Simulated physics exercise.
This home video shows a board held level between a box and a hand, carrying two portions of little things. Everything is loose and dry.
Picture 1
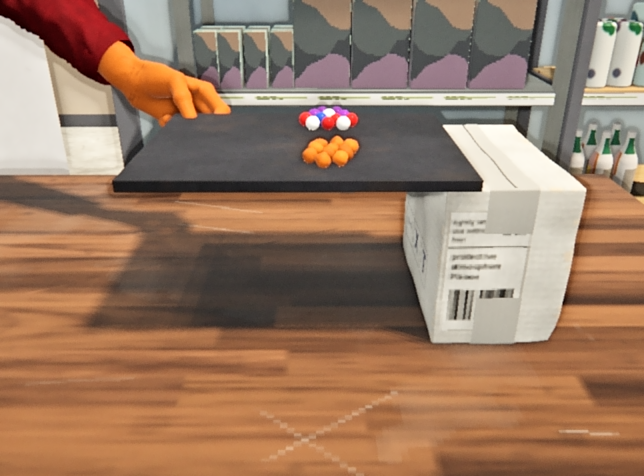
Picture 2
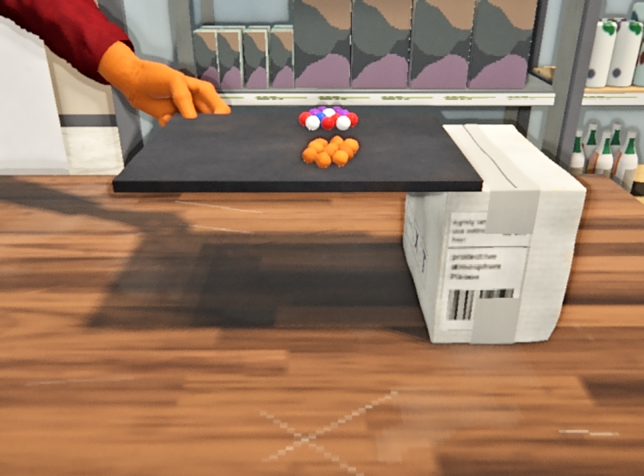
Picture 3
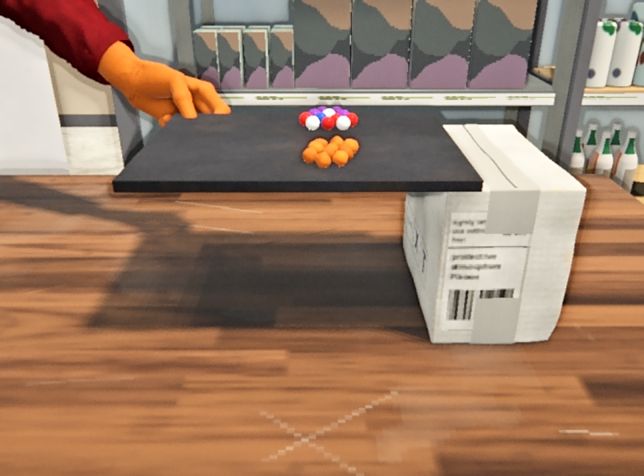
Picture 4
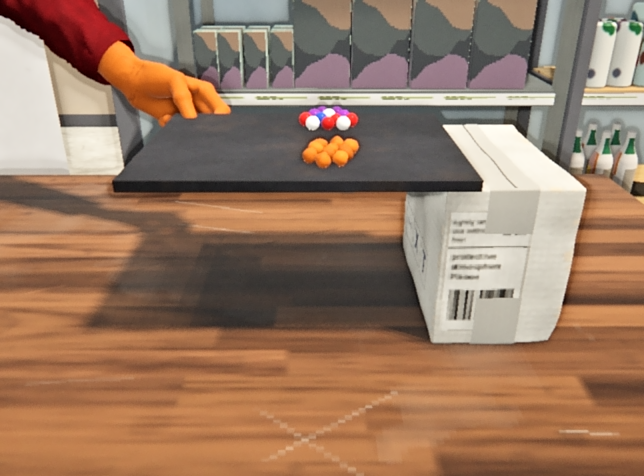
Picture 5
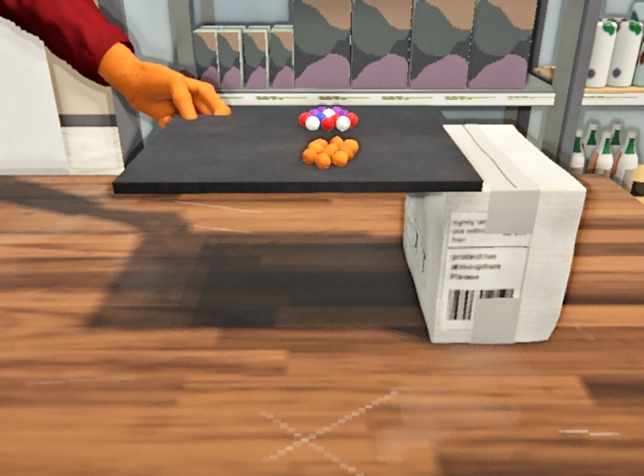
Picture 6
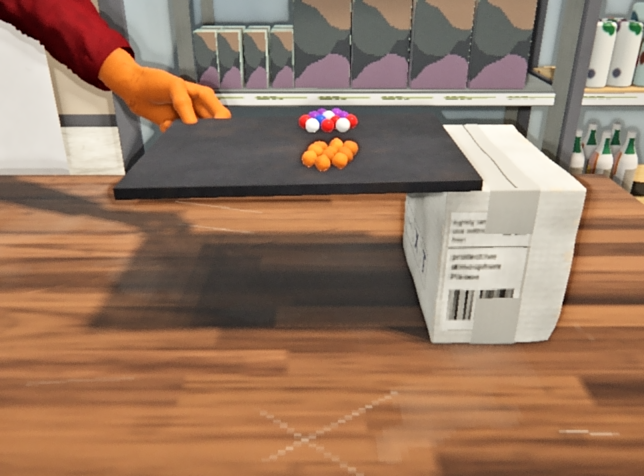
A dark board lay level with one end on a white box, a hand at its left, carrying small orange lumps in front of colourful little balls, and its left end dipped very slightly.
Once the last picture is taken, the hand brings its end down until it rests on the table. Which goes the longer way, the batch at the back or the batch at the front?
The one at the back.
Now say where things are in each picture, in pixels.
In the first picture, held end of the board near (127, 183), level; box near (476, 224), tall, over half the board's length; front batch near (328, 155), a few coated peanuts; back batch near (321, 119), a few glass marbles.
In the second picture, held end of the board near (127, 183), level; back batch near (321, 119).
In the third picture, held end of the board near (127, 183), level; front batch near (328, 155).
In the fourth picture, held end of the board near (127, 183), level; back batch near (321, 119).
In the fifth picture, held end of the board near (127, 184), level; front batch near (328, 155).
In the sixth picture, held end of the board near (128, 190), down by 1°; box near (476, 224); front batch near (332, 152), not moving; back batch near (321, 122), not moving.
Then, 0.62 s on from there, board sloping at 21°; front batch the whole lot still on the board; back batch the whole lot still on the board.
Then, 1.16 s on from there, board sloping at 35°; front batch mostly less than half a board's length out; back batch mostly up to a board's length out.
Then, 1.63 s on from there, board resting at 36°; front batch mostly up to a board's length out; back batch mostly one to two board lengths out, a little gone off the table.
In the end, board resting at 36°; front batch mostly up to a board's length out; back batch mostly more than two board lengths out, near two thirds gone off the table; the back batch has gone farther.
